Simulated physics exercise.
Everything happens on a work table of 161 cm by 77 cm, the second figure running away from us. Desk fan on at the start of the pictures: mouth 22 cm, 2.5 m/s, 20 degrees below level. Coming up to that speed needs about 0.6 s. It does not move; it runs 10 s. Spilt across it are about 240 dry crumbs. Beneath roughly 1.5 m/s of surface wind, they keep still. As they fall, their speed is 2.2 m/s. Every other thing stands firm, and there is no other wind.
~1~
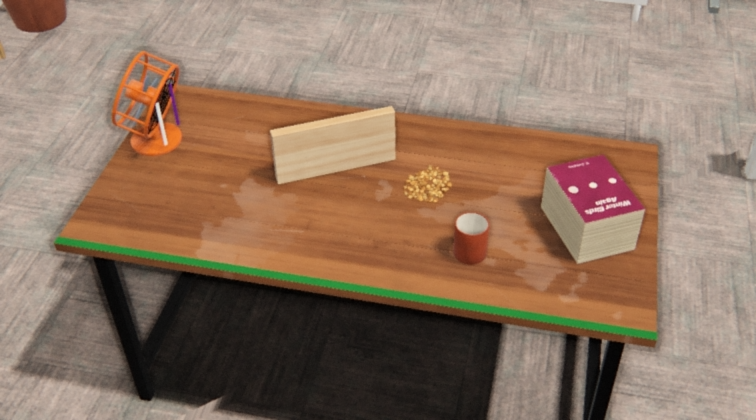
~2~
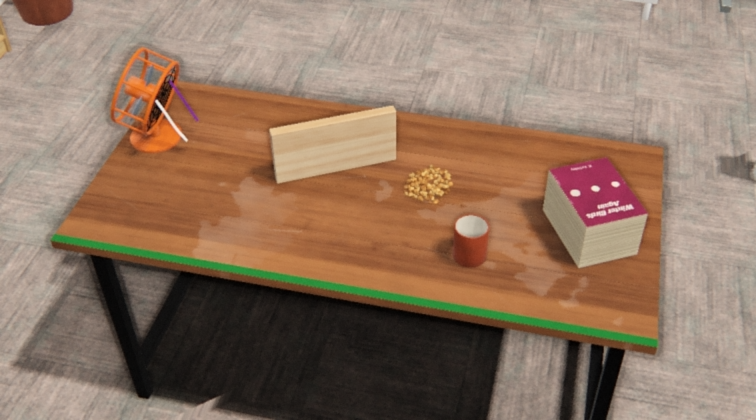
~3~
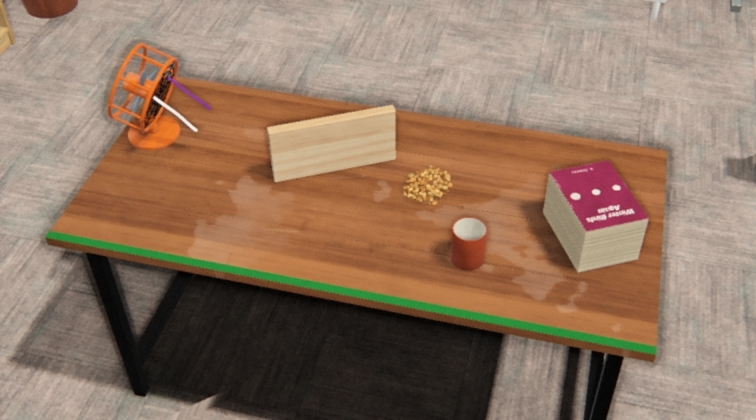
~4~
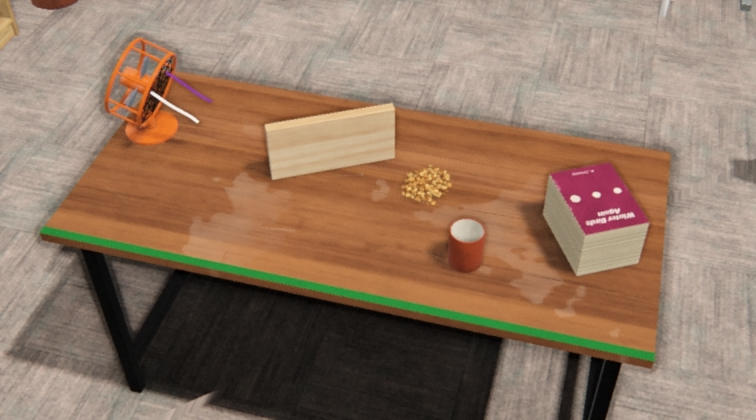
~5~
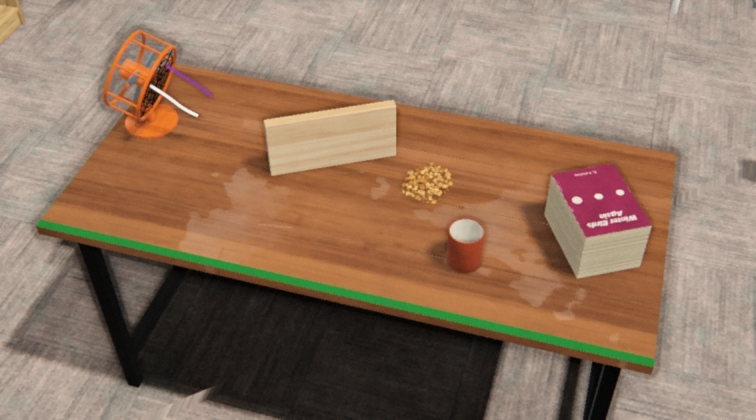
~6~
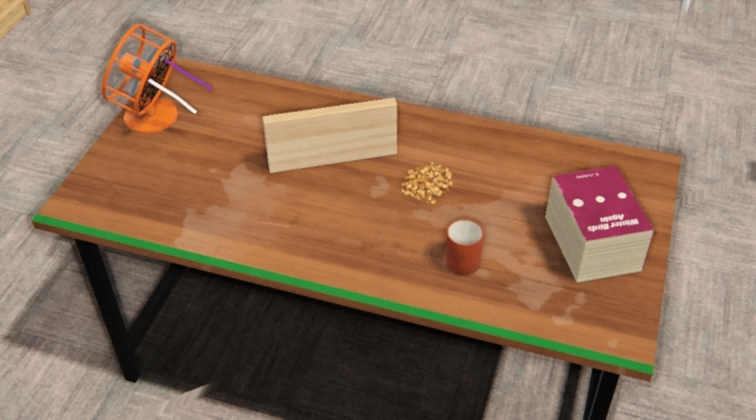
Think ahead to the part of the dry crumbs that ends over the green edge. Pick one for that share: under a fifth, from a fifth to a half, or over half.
Under one fifth.
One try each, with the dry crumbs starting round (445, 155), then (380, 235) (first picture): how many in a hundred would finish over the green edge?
Results, one try each: 0 %, 0 %.
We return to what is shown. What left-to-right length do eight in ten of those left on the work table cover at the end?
I'd say close to 10 cm.
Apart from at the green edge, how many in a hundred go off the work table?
That works out to near 0 per cent.
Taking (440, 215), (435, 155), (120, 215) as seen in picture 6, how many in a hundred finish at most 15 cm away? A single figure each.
70 %, 60 %, 0 %.
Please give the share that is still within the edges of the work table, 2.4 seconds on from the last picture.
I'd put it near 100 per cent at that time.
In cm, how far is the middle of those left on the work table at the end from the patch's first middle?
The middle ends up about 0 cm from the start.
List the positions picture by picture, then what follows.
The middle of the dry crumbs is near (424, 187), none has stirred yet and the mouth of the desk fan is at (146, 95), in the first picture.
The middle of the dry crumbs is near (424, 187), none has stirred yet and the green edge is centred on (335, 291), in the second picture.
The middle of the dry crumbs is near (423, 188), none has stirred yet, the top of a board is at (332, 119) and the top of a mug is at (470, 229), in the third picture.
The middle of the dry crumbs is near (422, 188) and none has stirred yet, in the fourth picture.
The middle of the dry crumbs is near (423, 186) and none has stirred yet, in the fifth picture.
The middle of the dry crumbs is near (423, 185) and none has stirred yet, in the sixth picture.
Then, 1.2 s after the last picture the count stands so, 0 % are over the green edge; the middle of those still in play is near (423, 185).
Then, 2.4 s after the last picture the count stands so, 0 % are over the green edge; the middle of those still in play is near (423, 185).
Then, 4.7 s after the last picture the count stands so, 0 % are over the green edge; the middle of those still in play is near (423, 185).
Then, 9.2 s after the last picture, at the end, 0 % are over the green edge; the middle of those still in play is near (423, 185).
